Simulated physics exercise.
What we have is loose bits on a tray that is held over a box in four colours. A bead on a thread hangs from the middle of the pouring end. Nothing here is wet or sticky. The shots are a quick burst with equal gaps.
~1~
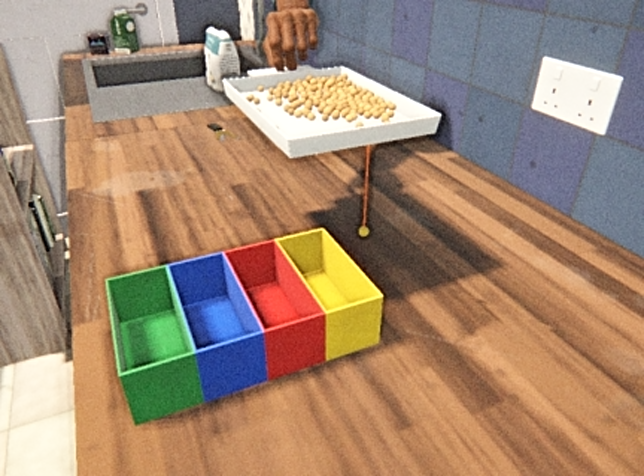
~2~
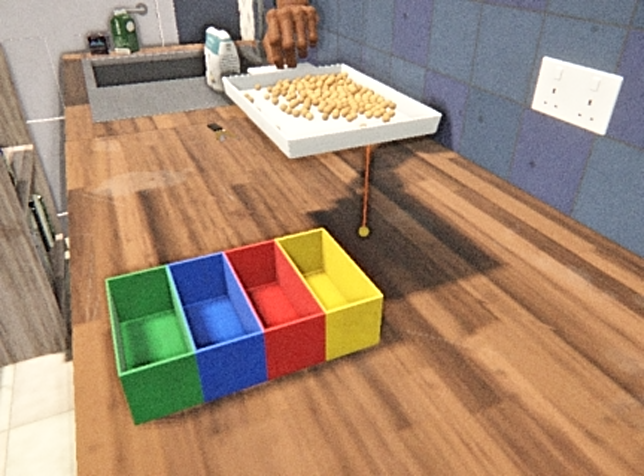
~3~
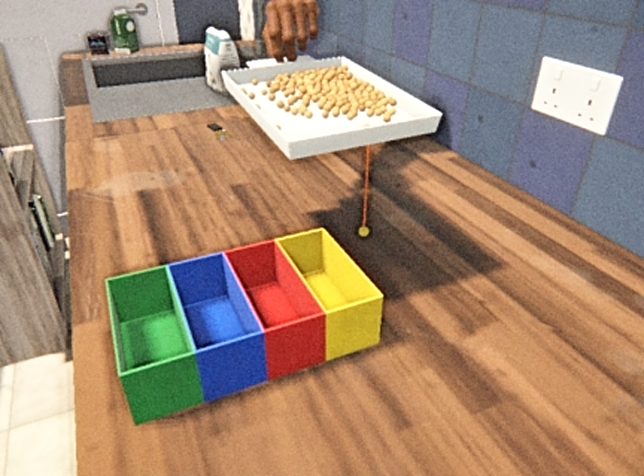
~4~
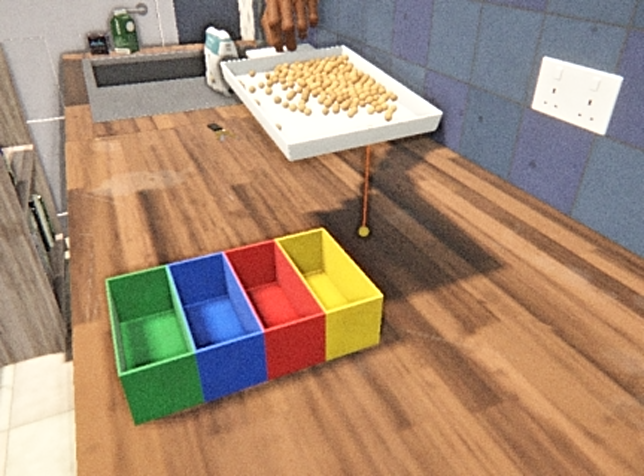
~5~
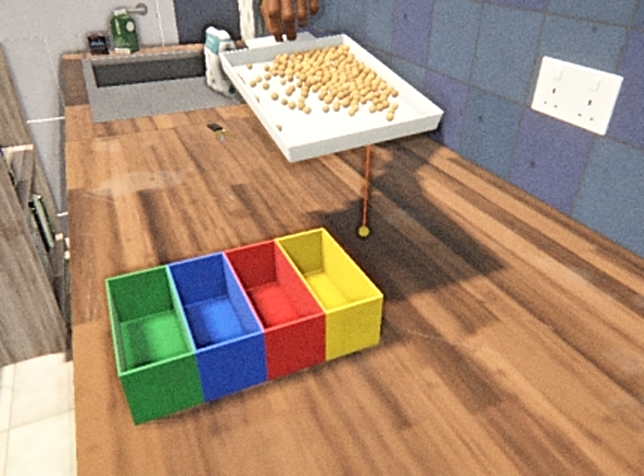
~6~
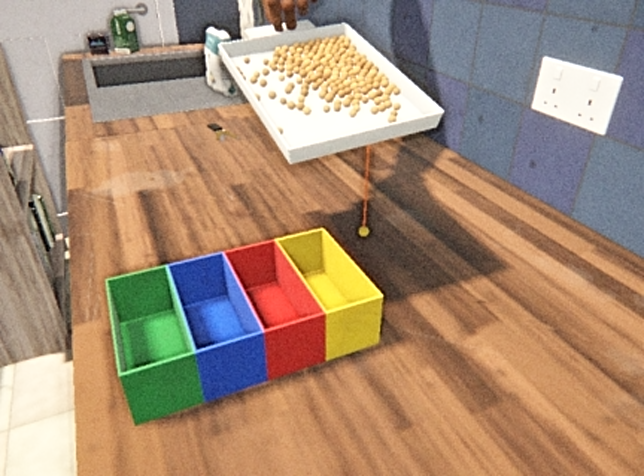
In the video, a brown hand at the far side of a white tray of round wooden beads gradually raises that side above a green, blue, red and yellow box, and some beads shift slightly across the tray.
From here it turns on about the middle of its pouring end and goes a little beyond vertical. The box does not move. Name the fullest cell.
It favours the yellow compartment.
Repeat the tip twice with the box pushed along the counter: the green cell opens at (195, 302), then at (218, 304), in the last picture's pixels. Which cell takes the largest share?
In turn: The red cell; the red cell.
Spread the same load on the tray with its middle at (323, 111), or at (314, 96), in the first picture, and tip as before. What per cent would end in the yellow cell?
In turn 50 and 60 in a hundred.
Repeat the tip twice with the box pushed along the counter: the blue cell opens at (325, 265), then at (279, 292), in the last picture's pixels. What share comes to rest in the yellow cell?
Near 0 % and 10 %.
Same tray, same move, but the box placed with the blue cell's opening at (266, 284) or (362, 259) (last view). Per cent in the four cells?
Roughly 90 per cent, and 90 per cent.
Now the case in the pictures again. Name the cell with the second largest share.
It is red.
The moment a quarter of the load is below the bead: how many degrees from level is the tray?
Roughly 85°.
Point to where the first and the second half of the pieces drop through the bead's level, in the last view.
Around (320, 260) and then (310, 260).
Soon after the last picture, tray tipped steeply; nearly all on the tray; a stray few in the red cell; a stray few in the yellow cell; a stray few falling or outside the box.
A little later, tray tipped right over; about a third on the tray; about a quarter in the yellow cell; a small part in the red cell; a stray few in the blue cell; about a quarter falling or outside the box.
Later still, tray tipped past a quarter turn; about half in the yellow cell; about a third in the red cell; a stray few in the blue cell; a small part falling or outside the box.
By the end, tray tipped past a quarter turn; about half in the yellow cell; about a third in the red cell; a stray few in the blue cell; none in the green cell; a small part outside the box.
